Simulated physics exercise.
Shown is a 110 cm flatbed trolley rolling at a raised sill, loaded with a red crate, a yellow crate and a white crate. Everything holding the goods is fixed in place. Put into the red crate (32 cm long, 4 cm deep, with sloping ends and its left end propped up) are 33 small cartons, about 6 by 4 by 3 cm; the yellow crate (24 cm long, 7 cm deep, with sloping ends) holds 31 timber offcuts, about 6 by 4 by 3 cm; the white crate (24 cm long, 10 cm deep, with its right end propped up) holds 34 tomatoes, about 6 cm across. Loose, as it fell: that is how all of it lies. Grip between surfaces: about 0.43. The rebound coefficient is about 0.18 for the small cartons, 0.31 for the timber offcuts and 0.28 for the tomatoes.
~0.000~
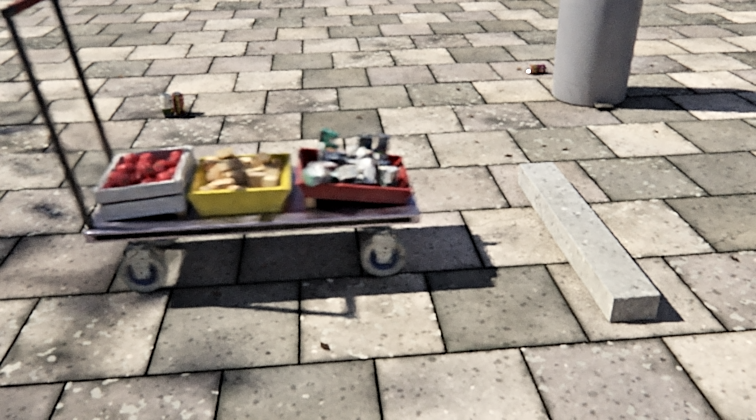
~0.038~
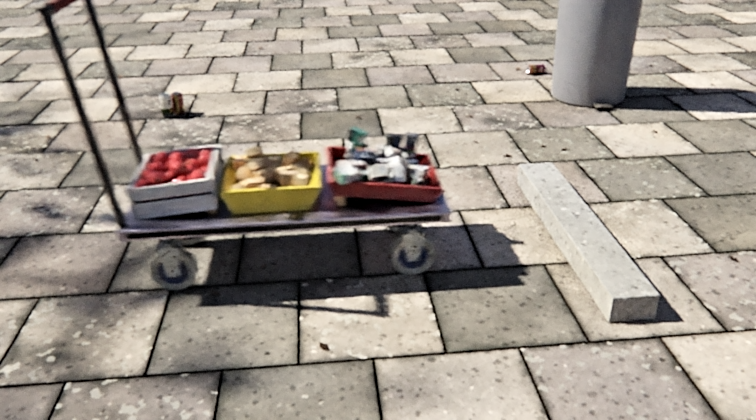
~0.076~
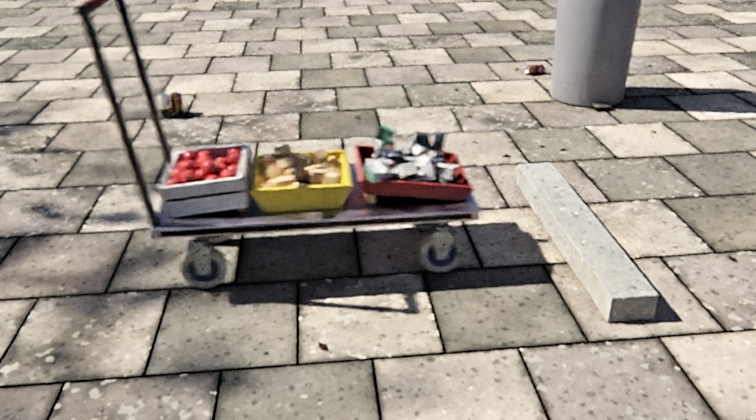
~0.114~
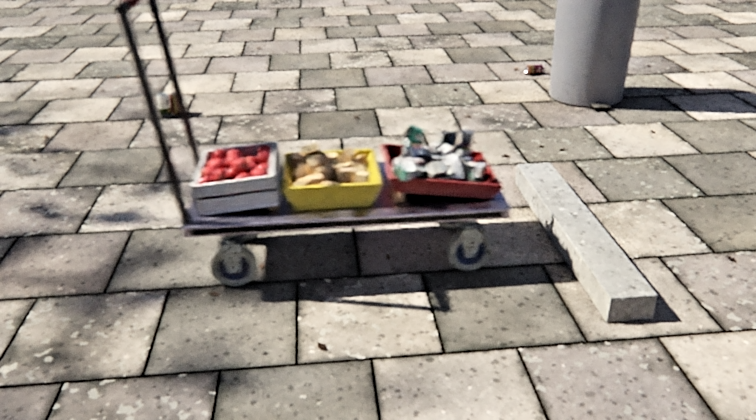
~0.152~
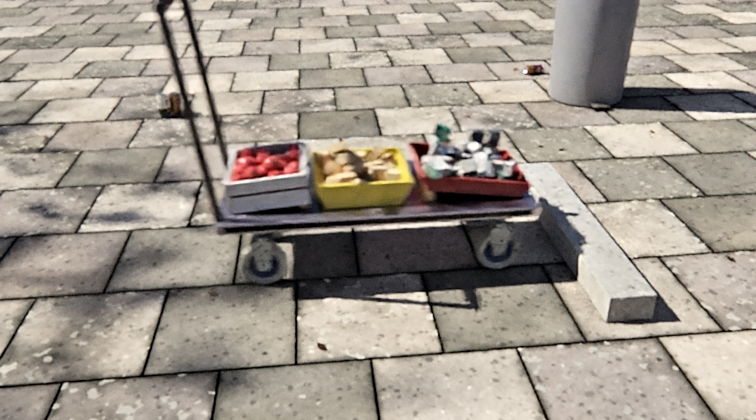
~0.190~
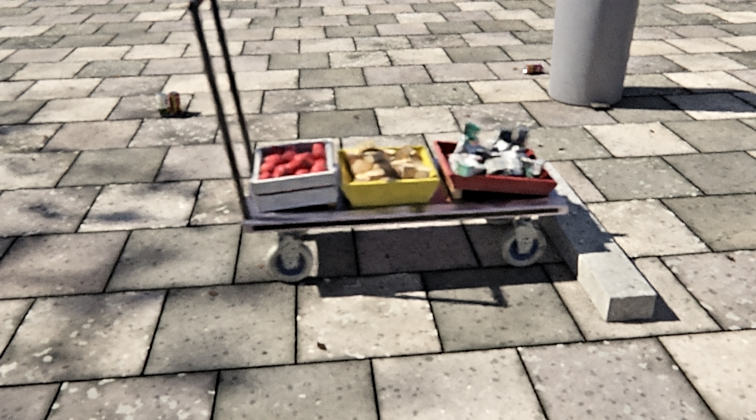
The clip opens on a flatbed trolley on sunlit paving, carrying a white crate of tomatoes, a yellow crate of wood pieces and a red crate of small cartons. It rolls steadily rightward, its load staying in place, until its front end is beside a raised pale sill.
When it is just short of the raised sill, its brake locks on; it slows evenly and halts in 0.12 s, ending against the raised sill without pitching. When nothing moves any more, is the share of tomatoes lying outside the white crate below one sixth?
Yes, below one sixth are outside.
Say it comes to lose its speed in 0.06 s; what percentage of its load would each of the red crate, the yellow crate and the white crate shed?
Red crate 60, yellow crate 20, white crate 0 %.
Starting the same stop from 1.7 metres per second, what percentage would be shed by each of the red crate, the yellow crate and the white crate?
In that case the red crate sheds 20 per cent of its load, the yellow crate 0 per cent, and the white crate 0 per cent.
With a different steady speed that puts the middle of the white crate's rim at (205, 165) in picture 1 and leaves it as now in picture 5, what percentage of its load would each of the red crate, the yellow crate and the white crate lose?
That would give red crate 20 %, yellow crate 0 % and white crate 0 %.
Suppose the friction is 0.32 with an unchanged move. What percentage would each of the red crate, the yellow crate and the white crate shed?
Red crate 50, yellow crate 10, white crate 0 per cent.
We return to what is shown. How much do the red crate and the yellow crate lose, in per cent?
I'd estimate red crate near 60 and yellow crate near 10 per cent.
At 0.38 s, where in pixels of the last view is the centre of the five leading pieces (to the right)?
Near (636, 160) in pixels.
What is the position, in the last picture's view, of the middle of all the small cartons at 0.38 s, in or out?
Centre: Around (564, 157) px.
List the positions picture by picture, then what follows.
In the first frame (places track the rim corner closest to us here), white crate (99, 191); red crate (300, 182); 61 cm to go; all still inside.
In the second frame, white crate (132, 189); red crate (332, 180); 50 cm to go.
In the third frame, white crate (164, 187); red crate (363, 179); 40 cm to go.
In the fourth frame, white crate (196, 185); red crate (393, 177); 29 cm to go.
In the fifth frame, white crate (229, 183); red crate (424, 175); 18 cm to go.
In the sixth frame, white crate (257, 182); red crate (451, 173); stopping; all still inside.
After 0.26 s, the red crate is down by 2 of 33, the yellow crate has all 31 and the white crate has all 34.
After 0.38 s, the red crate is down by 14 of 33, the yellow crate is down by 3 of 31 and the white crate is down by 1 of 34.
After 0.61 s, the red crate is down by 19 of 33, the yellow crate is down by 3 of 31 and the white crate is down by 1 of 34.
Outcome (at 1.11 s), the red crate is down by 19 of 33, the yellow crate is down by 3 of 31 and the white crate is down by 1 of 34. Asked share, 1 of 34, 3 per cent.
